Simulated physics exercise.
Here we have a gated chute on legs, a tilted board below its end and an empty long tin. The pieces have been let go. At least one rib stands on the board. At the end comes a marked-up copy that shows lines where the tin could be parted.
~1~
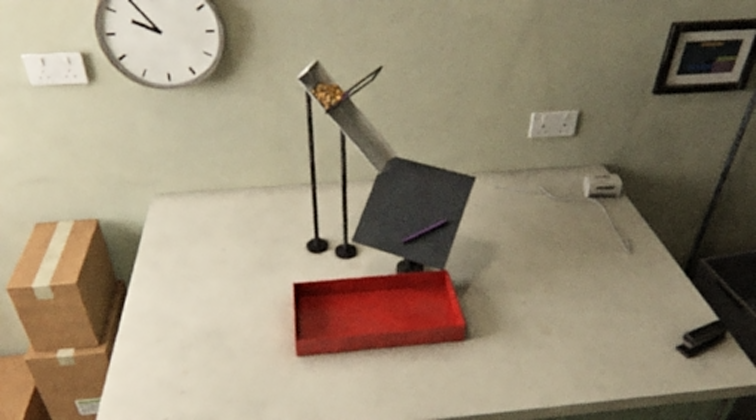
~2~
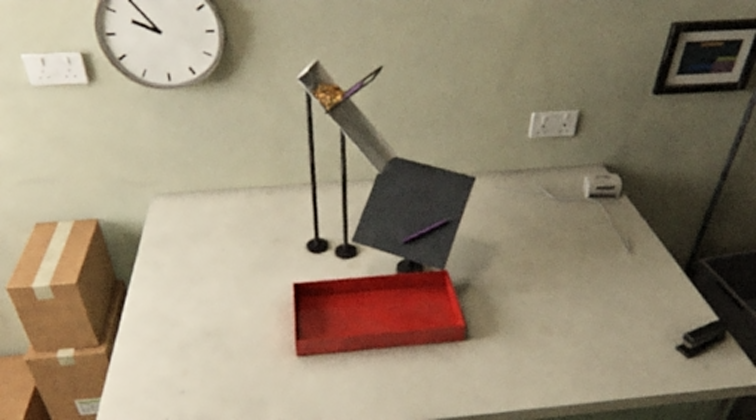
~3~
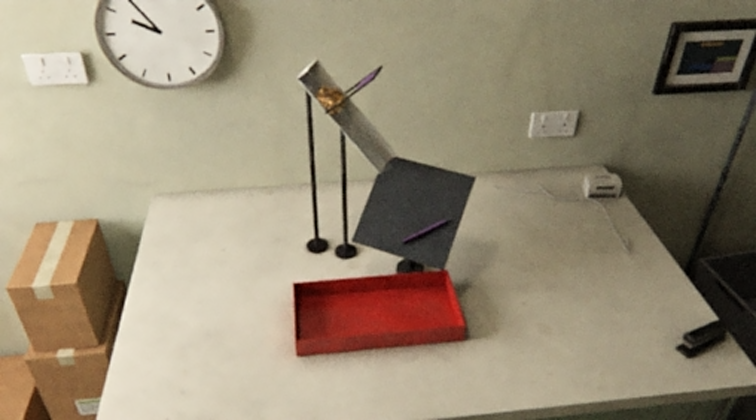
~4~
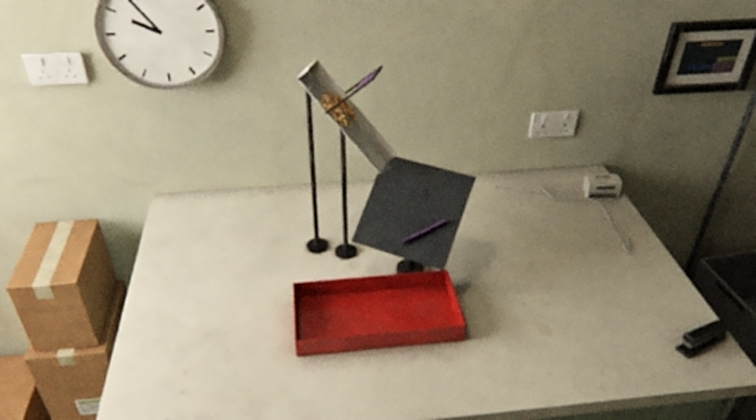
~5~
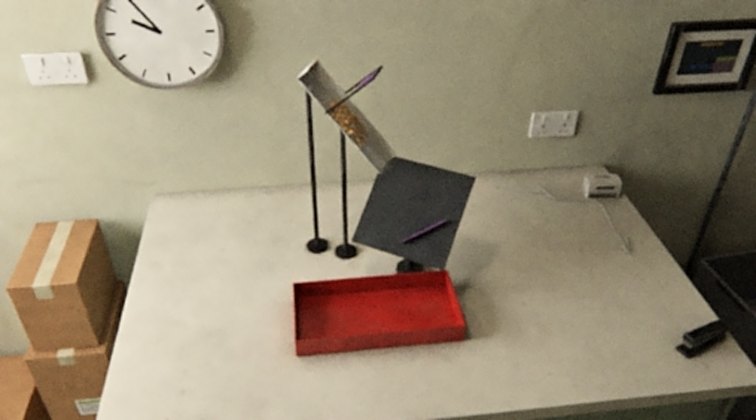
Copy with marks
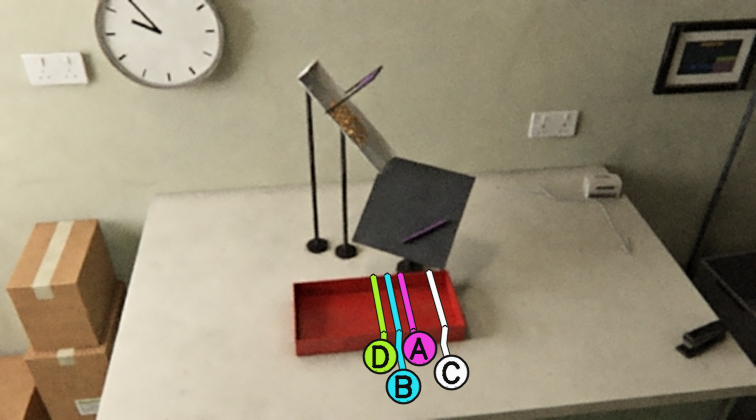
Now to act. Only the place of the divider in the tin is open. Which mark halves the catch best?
It is D.
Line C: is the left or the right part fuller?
Left.
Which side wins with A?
Left.
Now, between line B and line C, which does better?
B.
On the marked copy, line A crosses the front rim at (413, 330); line B crosses the front rim at (399, 331); line C crosses the front rim at (444, 327); line D crosses the front rim at (383, 333).
For line A, of what is caught, most on the left of the divider, a small part on the right.
For line B, of what is caught, most on the left of the divider, about a quarter on the right.
For line C, of what is caught, nearly all on the left of the divider, a stray few on the right.
For line D, of what is caught, about a third on the left of the divider, about two thirds on the right.
